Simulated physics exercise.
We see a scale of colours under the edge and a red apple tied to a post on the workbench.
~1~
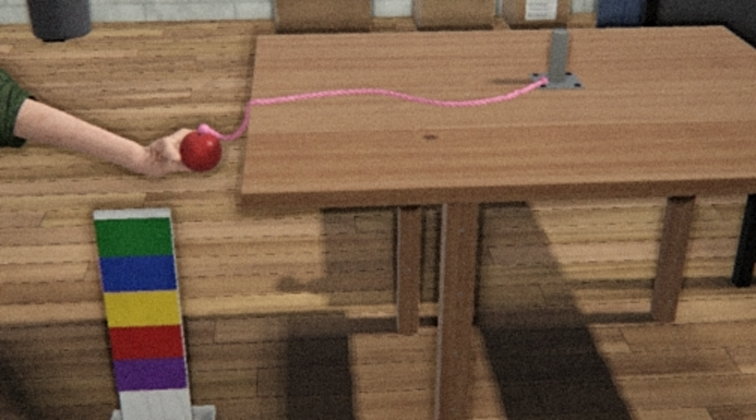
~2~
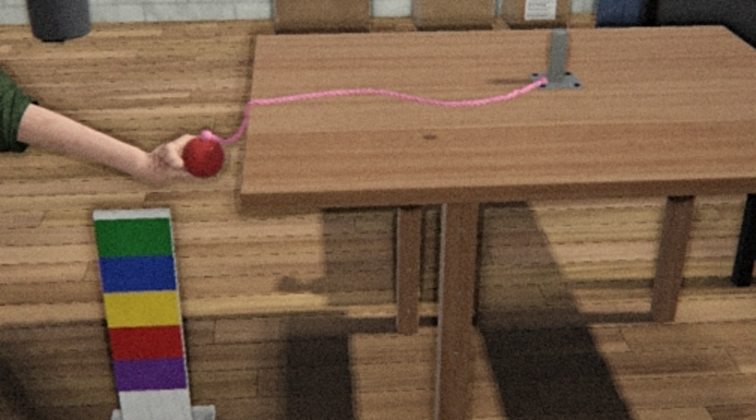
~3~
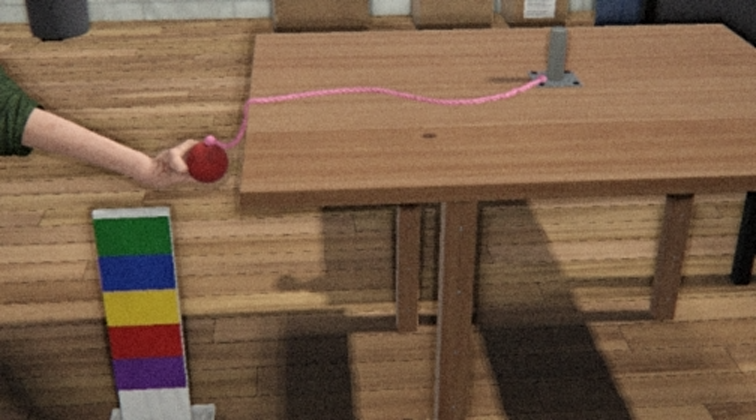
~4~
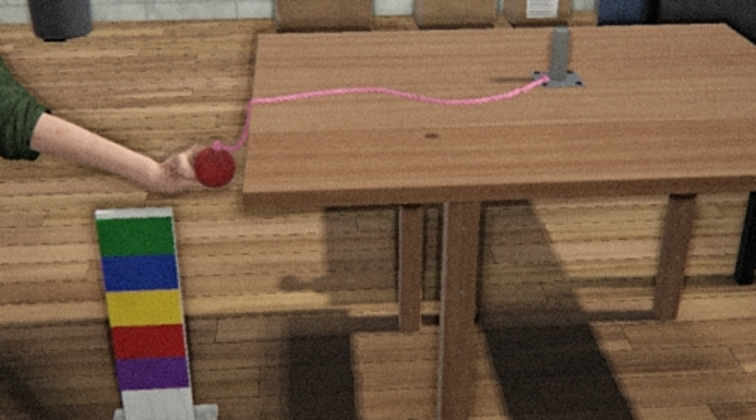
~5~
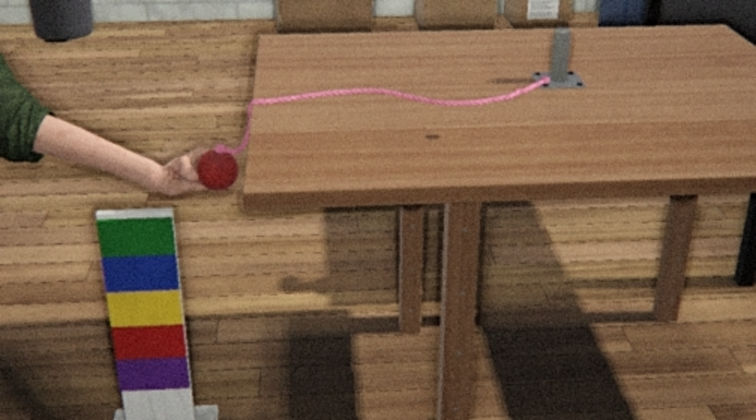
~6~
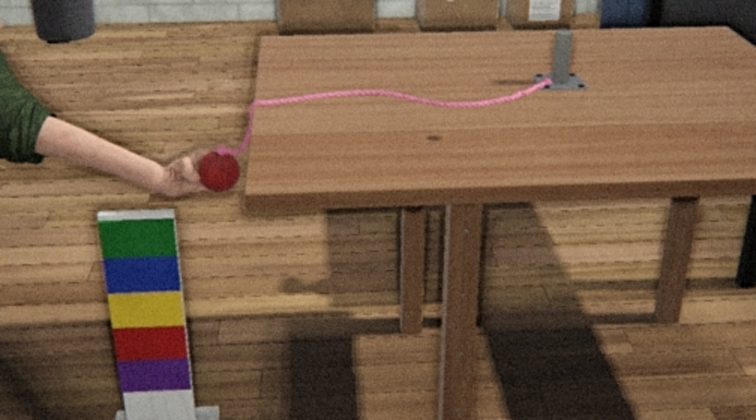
An arm in a dark green sleeve reaches in from the left over a plank floor, seen from slightly above, beside a wooden workbench. The hand holds a round red apple near the bench's edge, with a pink cord running to a grey post and a green, blue, yellow, red and purple scale below. The hand moves the apple slightly right and down, then barely moves.
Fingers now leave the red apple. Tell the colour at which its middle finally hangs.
It hangs at green.
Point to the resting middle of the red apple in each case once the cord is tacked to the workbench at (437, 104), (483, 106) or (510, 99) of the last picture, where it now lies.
Taking the tries in turn: (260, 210), (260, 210) and (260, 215).
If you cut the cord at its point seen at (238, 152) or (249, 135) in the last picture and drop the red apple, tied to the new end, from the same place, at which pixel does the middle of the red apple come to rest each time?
The first cut gives (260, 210) and the second gives (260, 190).
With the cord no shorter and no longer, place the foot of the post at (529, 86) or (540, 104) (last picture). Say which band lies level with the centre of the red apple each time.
Blue; blue.
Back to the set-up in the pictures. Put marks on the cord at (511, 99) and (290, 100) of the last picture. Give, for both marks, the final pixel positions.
(481, 87) and (254, 111), roughly.
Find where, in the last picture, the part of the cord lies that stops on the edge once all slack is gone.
Look around (290, 100).
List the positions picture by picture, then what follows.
Red apple (201, 151); green (134, 239); blue (138, 275); yellow (142, 310); red (147, 343); purple (151, 375), in the first frame.
Red apple (203, 157); cord through (525, 90) (472, 104) (401, 97) (331, 94) (259, 103), in the second frame.
Red apple (207, 162), in the third frame.
Red apple (215, 168); cord through (526, 89) (473, 102) (403, 95) (333, 93) (261, 102), in the fourth frame.
Red apple (218, 170), in the fifth frame.
Red apple (219, 171); cord through (529, 91) (476, 105) (405, 97) (335, 95) (263, 104), in the sixth frame.
A little later, apple near (270, 228); level with green.
Next, apple near (247, 230); level with green.
When it is over, apple near (261, 229); level with green. Its middle rests at the green band.
